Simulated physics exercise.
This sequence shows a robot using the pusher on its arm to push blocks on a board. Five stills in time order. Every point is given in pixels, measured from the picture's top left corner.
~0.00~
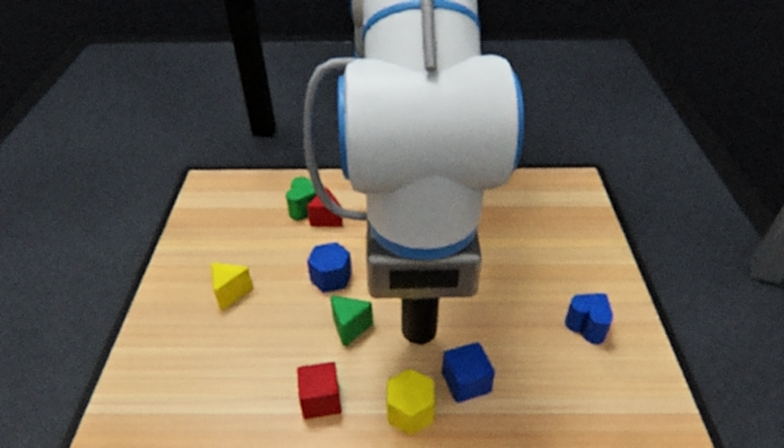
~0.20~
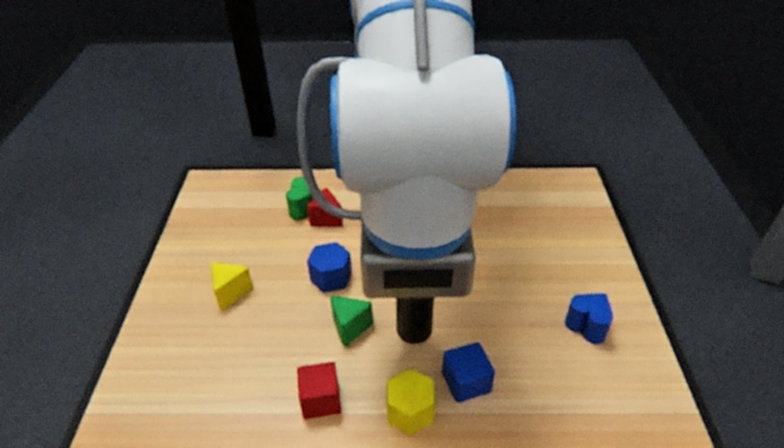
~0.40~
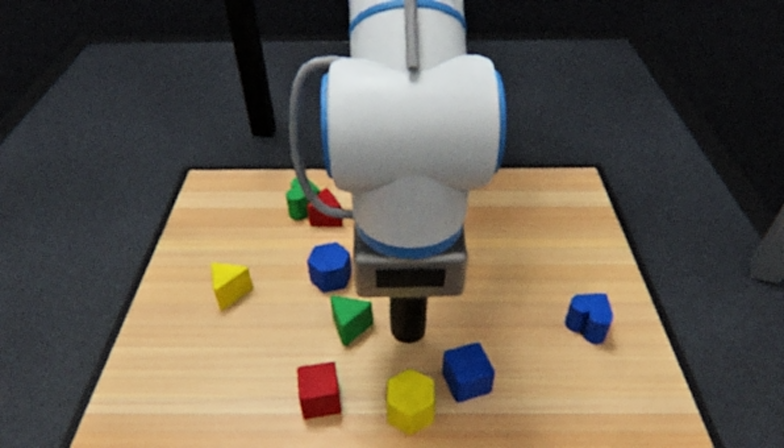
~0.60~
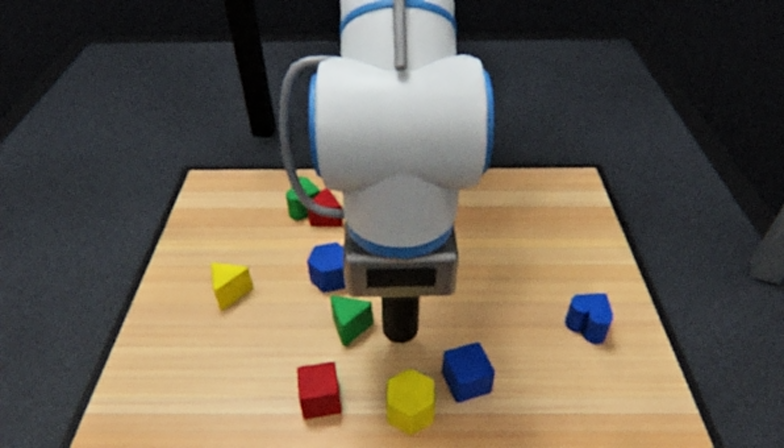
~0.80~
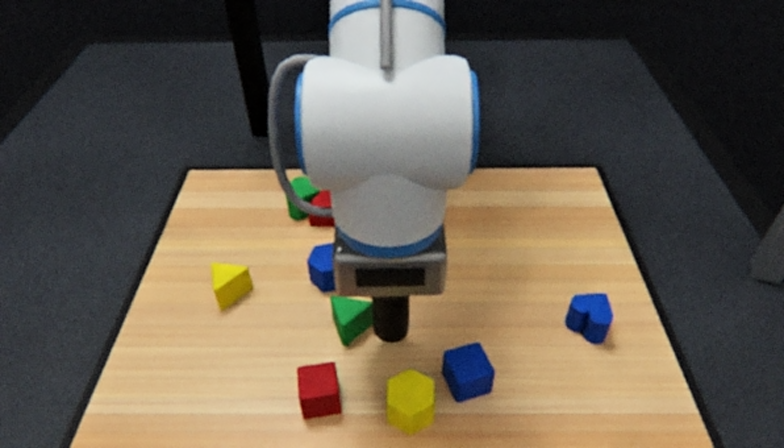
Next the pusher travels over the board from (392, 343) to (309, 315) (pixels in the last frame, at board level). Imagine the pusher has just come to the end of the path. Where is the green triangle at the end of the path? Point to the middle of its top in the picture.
The answer is (279, 285).
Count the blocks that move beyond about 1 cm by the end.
There will be one block that moves more than 1 cm.
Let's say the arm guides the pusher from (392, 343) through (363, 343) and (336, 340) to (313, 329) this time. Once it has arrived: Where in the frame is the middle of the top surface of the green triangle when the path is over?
Answer: (311, 284).
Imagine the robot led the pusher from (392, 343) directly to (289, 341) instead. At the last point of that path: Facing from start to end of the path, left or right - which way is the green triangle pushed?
Seen from start to end, it moves right.
What follows on the original path. Halfway along, pusher (347, 314); green triangle (320, 297), turned 15° anticlockwise.
At the end, pusher (307, 301); blue hexagon unmoved; green triangle (279, 285), turned 15° anticlockwise.
